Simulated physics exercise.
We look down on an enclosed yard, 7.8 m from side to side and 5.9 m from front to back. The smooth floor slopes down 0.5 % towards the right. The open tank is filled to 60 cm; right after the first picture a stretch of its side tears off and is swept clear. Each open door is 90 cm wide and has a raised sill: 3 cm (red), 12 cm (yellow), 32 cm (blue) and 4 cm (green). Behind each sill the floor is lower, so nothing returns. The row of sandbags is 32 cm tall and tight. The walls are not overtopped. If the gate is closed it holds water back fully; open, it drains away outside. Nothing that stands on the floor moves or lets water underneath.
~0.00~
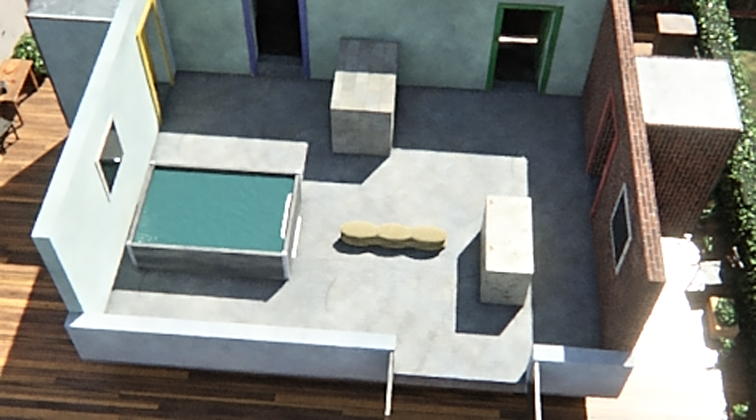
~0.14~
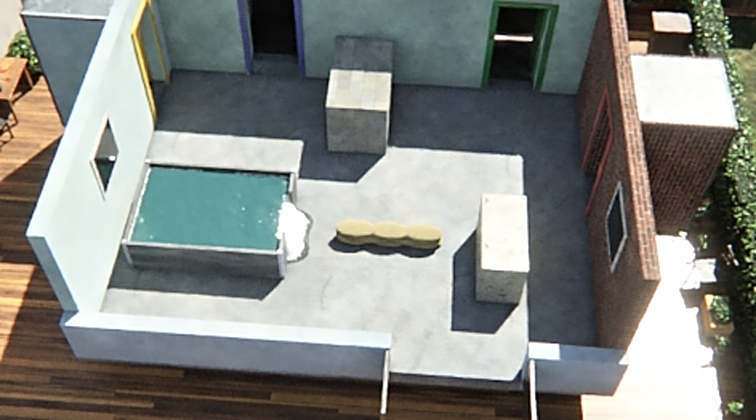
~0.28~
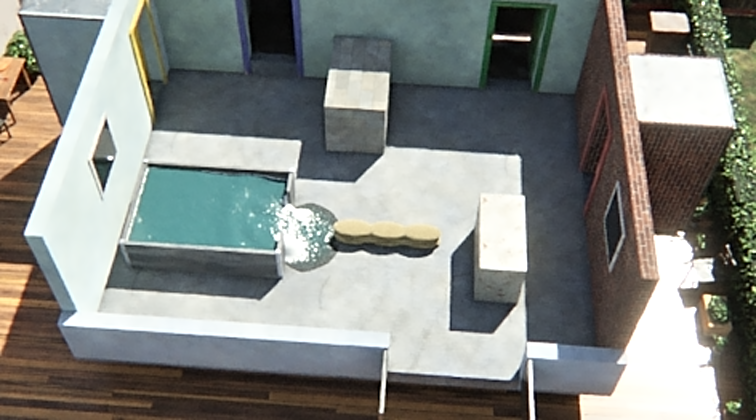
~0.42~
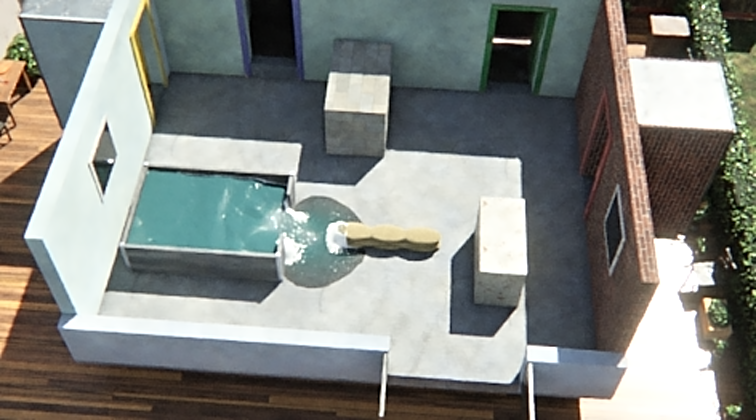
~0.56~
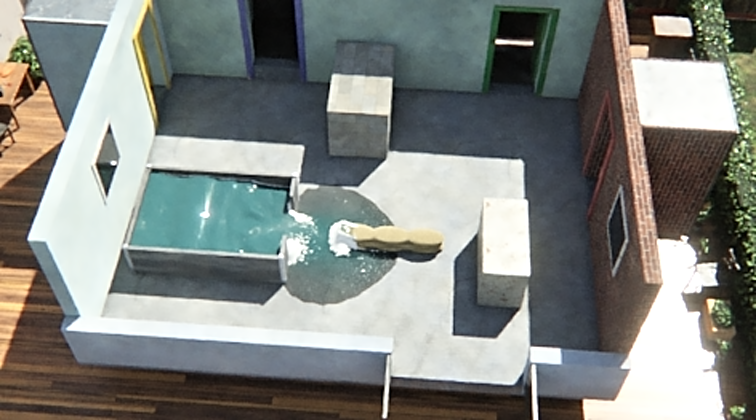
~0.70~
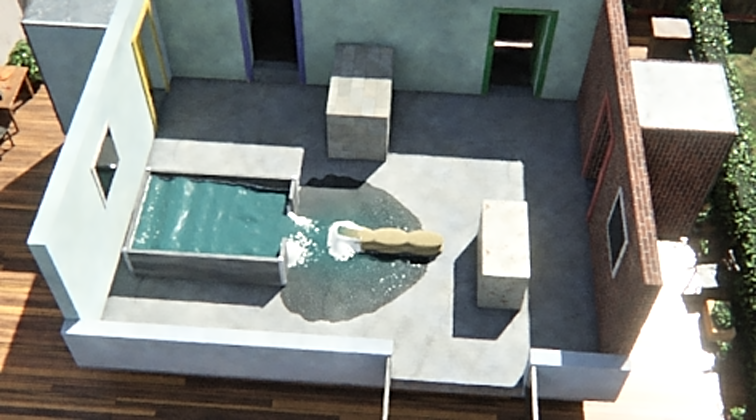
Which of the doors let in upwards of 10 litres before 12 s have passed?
Within that time: At the red door it exceeds the limit; at the yellow door it does not reach the limit; at the blue door it keeps below the limit; at the green door it goes over the limit.
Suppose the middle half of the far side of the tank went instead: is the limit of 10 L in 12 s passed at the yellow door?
Then: Yellow over.
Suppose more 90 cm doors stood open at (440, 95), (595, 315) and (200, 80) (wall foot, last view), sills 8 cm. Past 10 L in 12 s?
In that order: Not over, not over, below.
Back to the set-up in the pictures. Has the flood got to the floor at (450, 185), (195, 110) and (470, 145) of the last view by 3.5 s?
In turn: Under water, still dry, wet.
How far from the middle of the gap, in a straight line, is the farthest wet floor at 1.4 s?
Some 3.8 m out.
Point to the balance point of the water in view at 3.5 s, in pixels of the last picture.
At about (325, 233).
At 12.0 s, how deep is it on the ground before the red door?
Some 6.0 cm.
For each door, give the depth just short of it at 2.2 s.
Depths in cm: Red 0, yellow 0, blue 0, green 0.
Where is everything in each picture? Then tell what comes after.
In the first picture, still water, 60 cm deep, in the open tank at (217, 210).
In the second picture, water pours out at (287, 228) and has run 0.5 m, to (293, 258); typically 8 cm deep outside, 60 cm at the open tank's back.
In the third picture, water pours out at (285, 229) and has run 0.8 m, to (333, 249); typically 9 cm deep outside, 60 cm at the open tank's back.
In the fourth picture, the front is at (358, 257), 1.3 m from the gap at (285, 232); 1.5 m2 of floor is under water; 60 cm left at the back of the open tank.
In the fifth picture, water pours out at (288, 233) and has run 1.7 m, to (390, 263); typically 4 cm deep outside, 60 cm at the open tank's back.
In the sixth picture, the front is at (422, 262), 2.3 m from the gap at (288, 235); 3.8 m2 of floor is under water; 56 cm left at the back of the open tank.
After 1.4 s water covers 25 % of the floor and is deepest (38 cm) near (330, 244); red door not reached, yellow door not reached, blue door not reached, green door not reached.
After 2.2 s water covers 40 % of the floor and is deepest (36 cm) near (330, 244); red door not reached, yellow door not reached, blue door not reached, green door not reached.
After 3.5 s water covers 55 % of the floor and is deepest (24 cm) near (330, 244); red door 9 cm at the sill, 13 L in, yellow door not reached, blue door not reached, green door 7 cm at the sill, 9 L in.
After 7.0 s water covers 65 % of the floor and is deepest (14 cm) near (330, 244); red door 7 cm at the sill, 53 L in, yellow door not reached, blue door not reached, green door 8 cm at the sill, 46 L in.
After 12.0 s water covers 70 % of the floor and is deepest (8 cm) near (330, 244); red door 6 cm at the sill, 83 L in, yellow door not reached, blue door 1 cm at the sill, 0 L in, green door 7 cm at the sill, 83 L in.
